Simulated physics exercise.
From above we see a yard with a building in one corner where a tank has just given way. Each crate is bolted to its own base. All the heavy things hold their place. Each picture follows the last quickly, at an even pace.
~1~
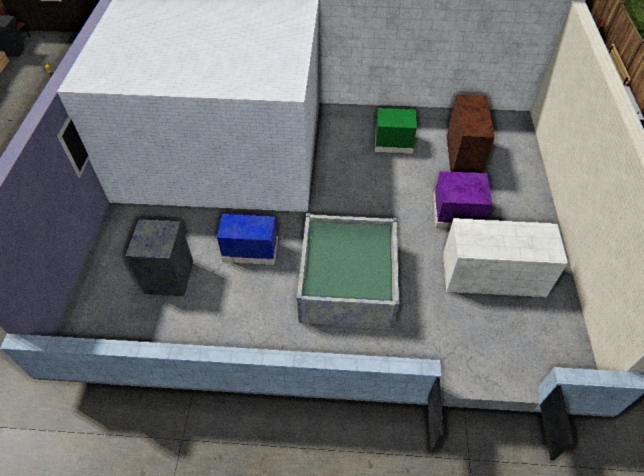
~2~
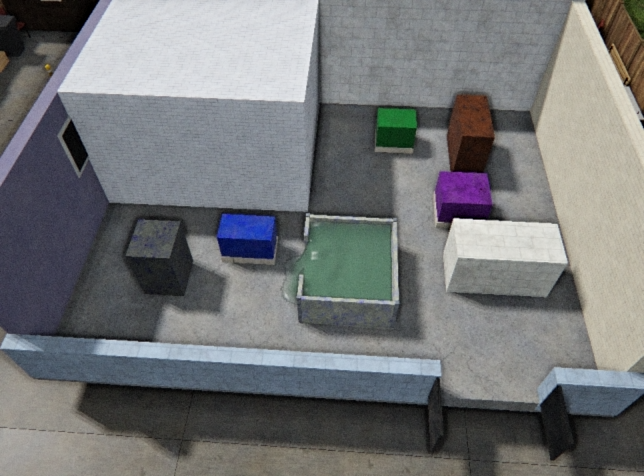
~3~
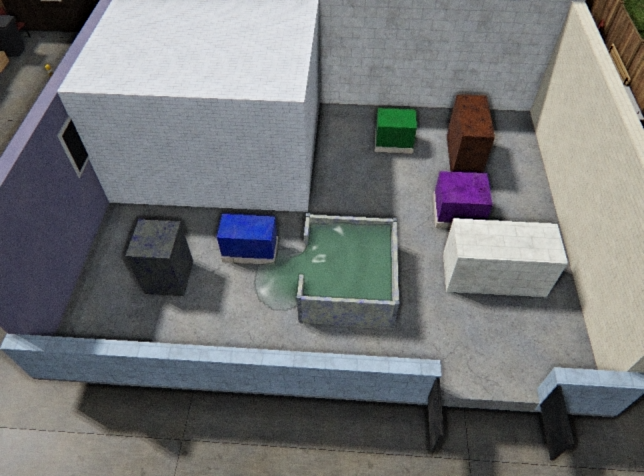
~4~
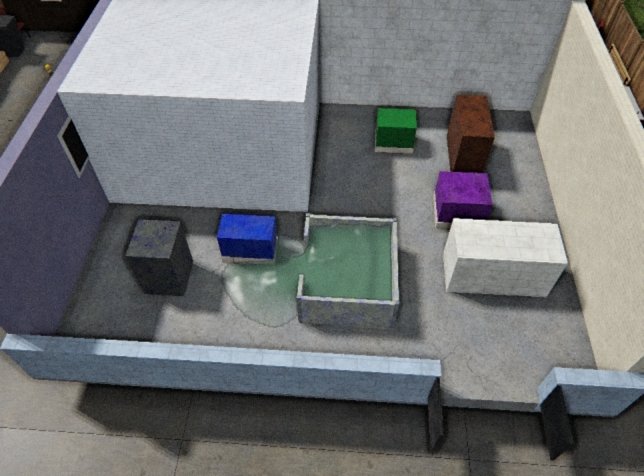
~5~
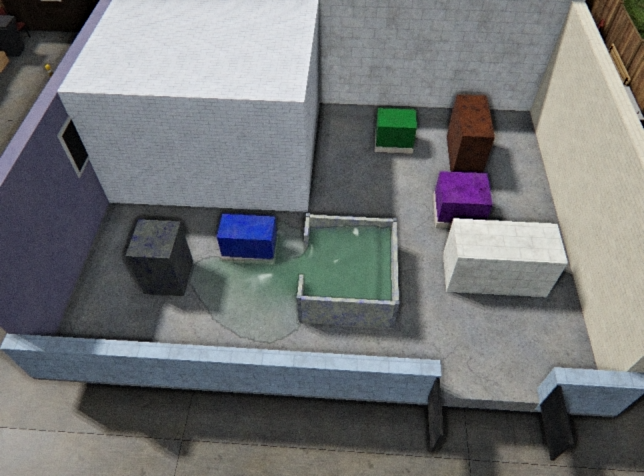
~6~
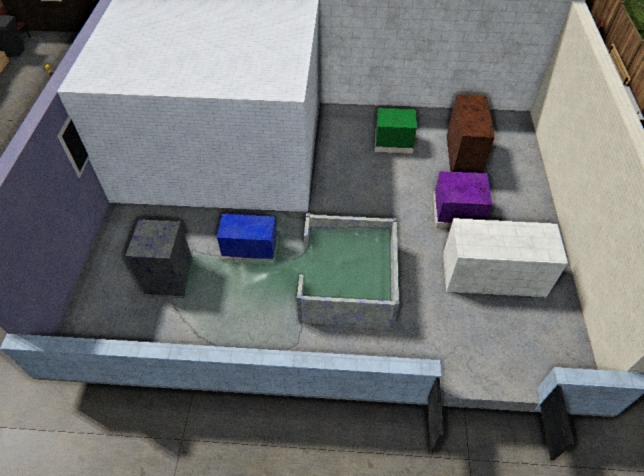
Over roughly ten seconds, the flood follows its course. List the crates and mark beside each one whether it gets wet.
Green crate - stays dry; purple crate - stays dry; blue crate - gets wet.
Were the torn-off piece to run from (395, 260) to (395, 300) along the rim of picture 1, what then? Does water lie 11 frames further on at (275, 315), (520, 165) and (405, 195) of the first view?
Spot one: Spared by the leak. Spot two: Spared by the leak. Spot three: Reached by the flood.
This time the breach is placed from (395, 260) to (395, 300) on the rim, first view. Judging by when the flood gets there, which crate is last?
My pick is the crate marked blue.
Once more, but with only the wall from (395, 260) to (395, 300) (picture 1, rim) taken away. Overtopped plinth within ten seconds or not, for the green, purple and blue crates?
In that case the green crate is never flooded, the purple crate is never flooded and the blue crate is never flooded.
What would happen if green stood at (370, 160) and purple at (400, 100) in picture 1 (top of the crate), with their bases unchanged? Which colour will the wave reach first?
First: The one in blue.
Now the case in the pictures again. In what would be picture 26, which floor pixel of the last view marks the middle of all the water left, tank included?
Near pixel (241, 278).
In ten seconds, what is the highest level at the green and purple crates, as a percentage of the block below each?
The first reaches around 30 in a hundred, the second around 50.
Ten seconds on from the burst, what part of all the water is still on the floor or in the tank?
Roughly 98 per cent.
A moment on, water covers 20 % of the floor; the green crate not reached, the purple crate not reached, the blue crate water round its plinth.
Next, water covers 30 % of the floor; the green crate not reached, the purple crate not reached, the blue crate water round its plinth.
Then, water covers 35 % of the floor; the green crate water round its plinth, the purple crate water round its plinth, the blue crate water round its plinth.
Later, water covers 50 % of the floor; the green crate water round its plinth, the purple crate water round its plinth, the blue crate water round its plinth.
In the end, water covers 70 % of the floor; the green crate stayed above the water, the purple crate stayed above the water, the blue crate was topped.
